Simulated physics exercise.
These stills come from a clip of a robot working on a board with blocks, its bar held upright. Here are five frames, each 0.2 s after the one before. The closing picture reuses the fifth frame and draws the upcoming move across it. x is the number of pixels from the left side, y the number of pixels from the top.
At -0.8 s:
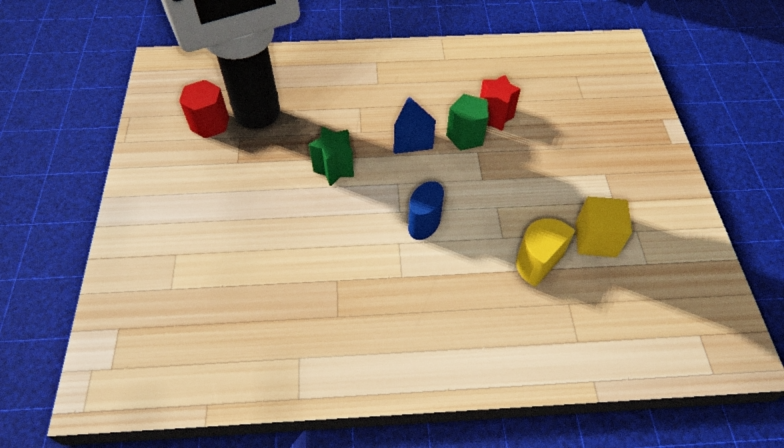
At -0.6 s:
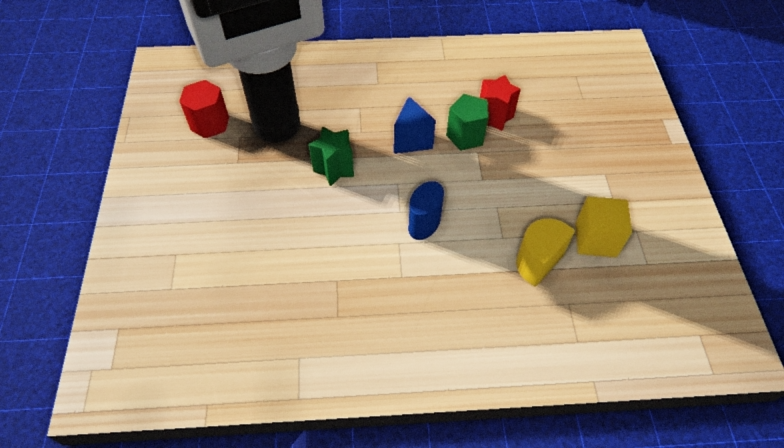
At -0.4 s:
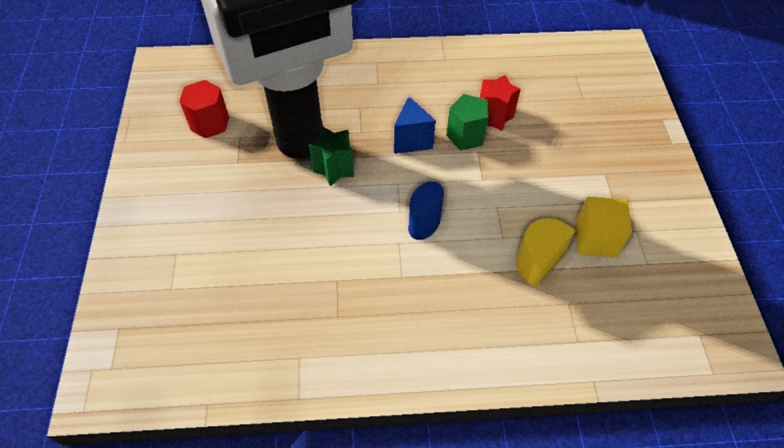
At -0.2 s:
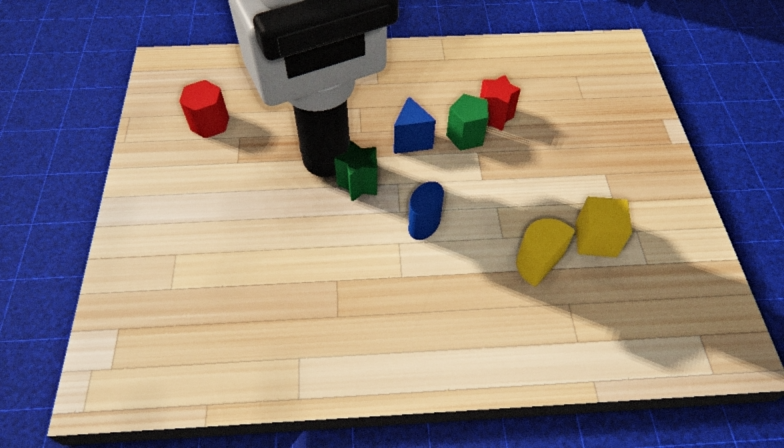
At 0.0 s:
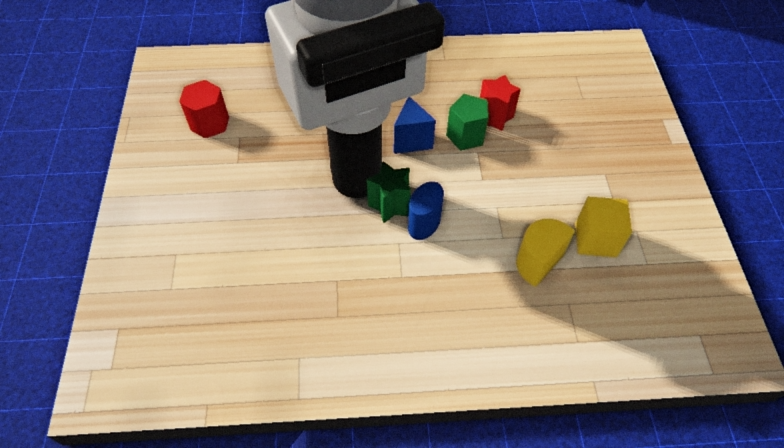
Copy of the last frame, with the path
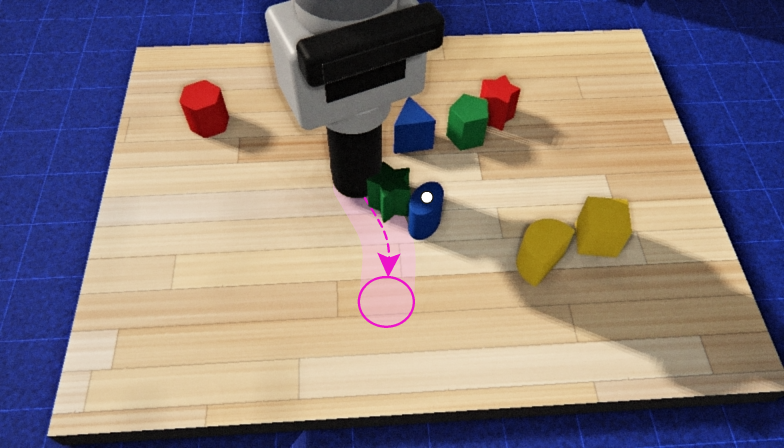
On a wooden board, a robot arm moving a black bar down and right, pushing a green star-shaped block toward a blue oval block.
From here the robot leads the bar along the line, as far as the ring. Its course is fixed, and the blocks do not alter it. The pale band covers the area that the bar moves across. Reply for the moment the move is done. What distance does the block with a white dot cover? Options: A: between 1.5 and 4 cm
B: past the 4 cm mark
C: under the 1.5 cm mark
A
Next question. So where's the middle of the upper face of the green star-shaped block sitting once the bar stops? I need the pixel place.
The middle of its top is at (435, 234).
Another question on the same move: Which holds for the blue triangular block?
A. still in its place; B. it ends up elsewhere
A
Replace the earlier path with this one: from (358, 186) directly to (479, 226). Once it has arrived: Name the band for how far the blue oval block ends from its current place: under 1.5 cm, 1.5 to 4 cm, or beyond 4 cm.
The shift is above 4 cm.
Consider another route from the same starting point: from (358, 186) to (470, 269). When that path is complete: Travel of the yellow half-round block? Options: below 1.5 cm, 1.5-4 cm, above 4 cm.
From 1.5 to 4 cm.
The drawn path runs from (358, 186) via (386, 238), ending at (386, 301); the dot is on the blue oval block.
On the path given first. One third of the way, bar (379, 214); green star-shaped block (419, 210); blue oval block (456, 214), turned 50° anticlockwise.
Two thirds of the way, bar (389, 252); green star-shaped block (435, 232), turned 35° anticlockwise; blue oval block (464, 217), turned 65° anticlockwise.
At the end, bar (386, 296); green star-shaped block (435, 234), turned 45° anticlockwise; blue triangular block not moved; blue oval block (464, 217), turned 65° anticlockwise.
